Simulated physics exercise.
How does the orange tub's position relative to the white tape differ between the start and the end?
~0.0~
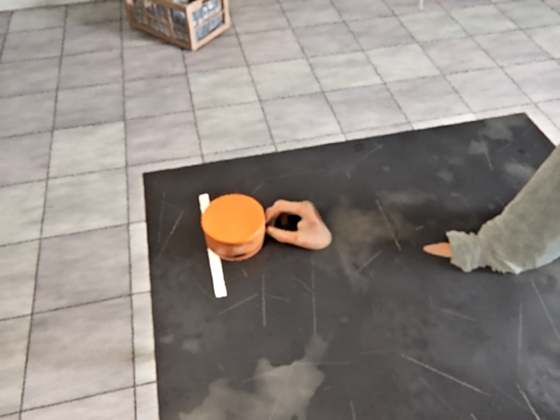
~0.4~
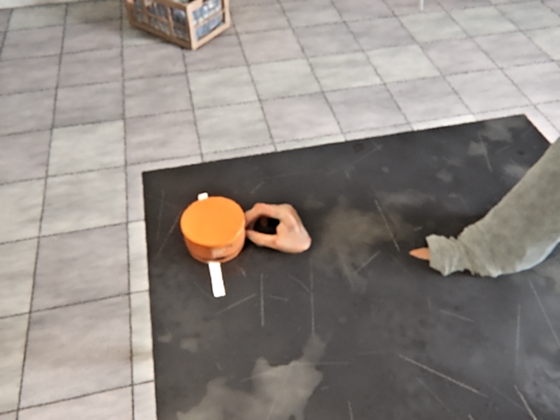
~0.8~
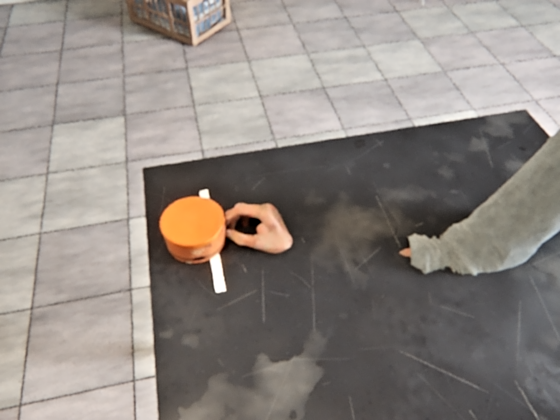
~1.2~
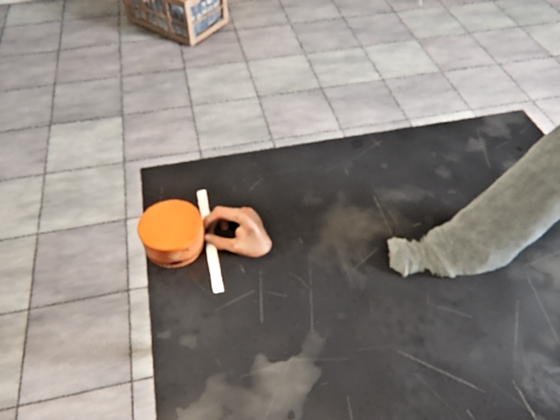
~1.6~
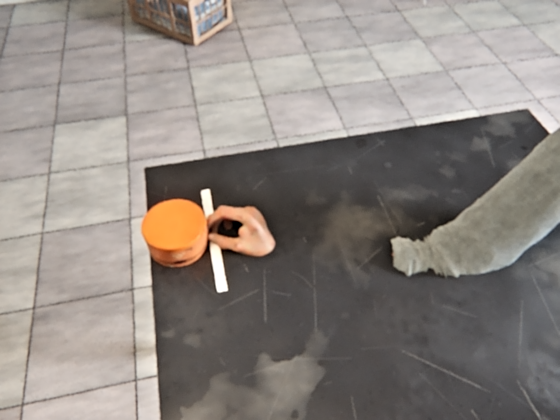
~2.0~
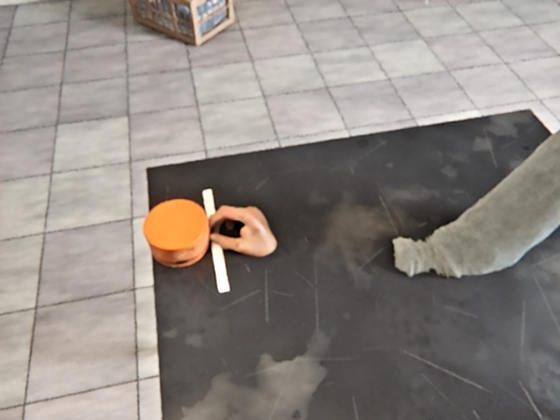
At the start the orange tub sits over the white tape, and at the end it rests to the left of the tape, closer to the table's left edge.
An orange round tub sits on a black, scuffed tabletop, over a white strip of tape near the left edge, seen from above at a slight angle. A hand touches its right side, and an arm in a grey-green sleeve reaches in from the right. Grey floor tiles surround the table, with a brown box at the top. The hand pushes the tub left across the tape in a short, steady slide, while the sleeved arm shifts left too. The hand stops at the tape, and the tub rests beyond it, still on the table close to the left edge.
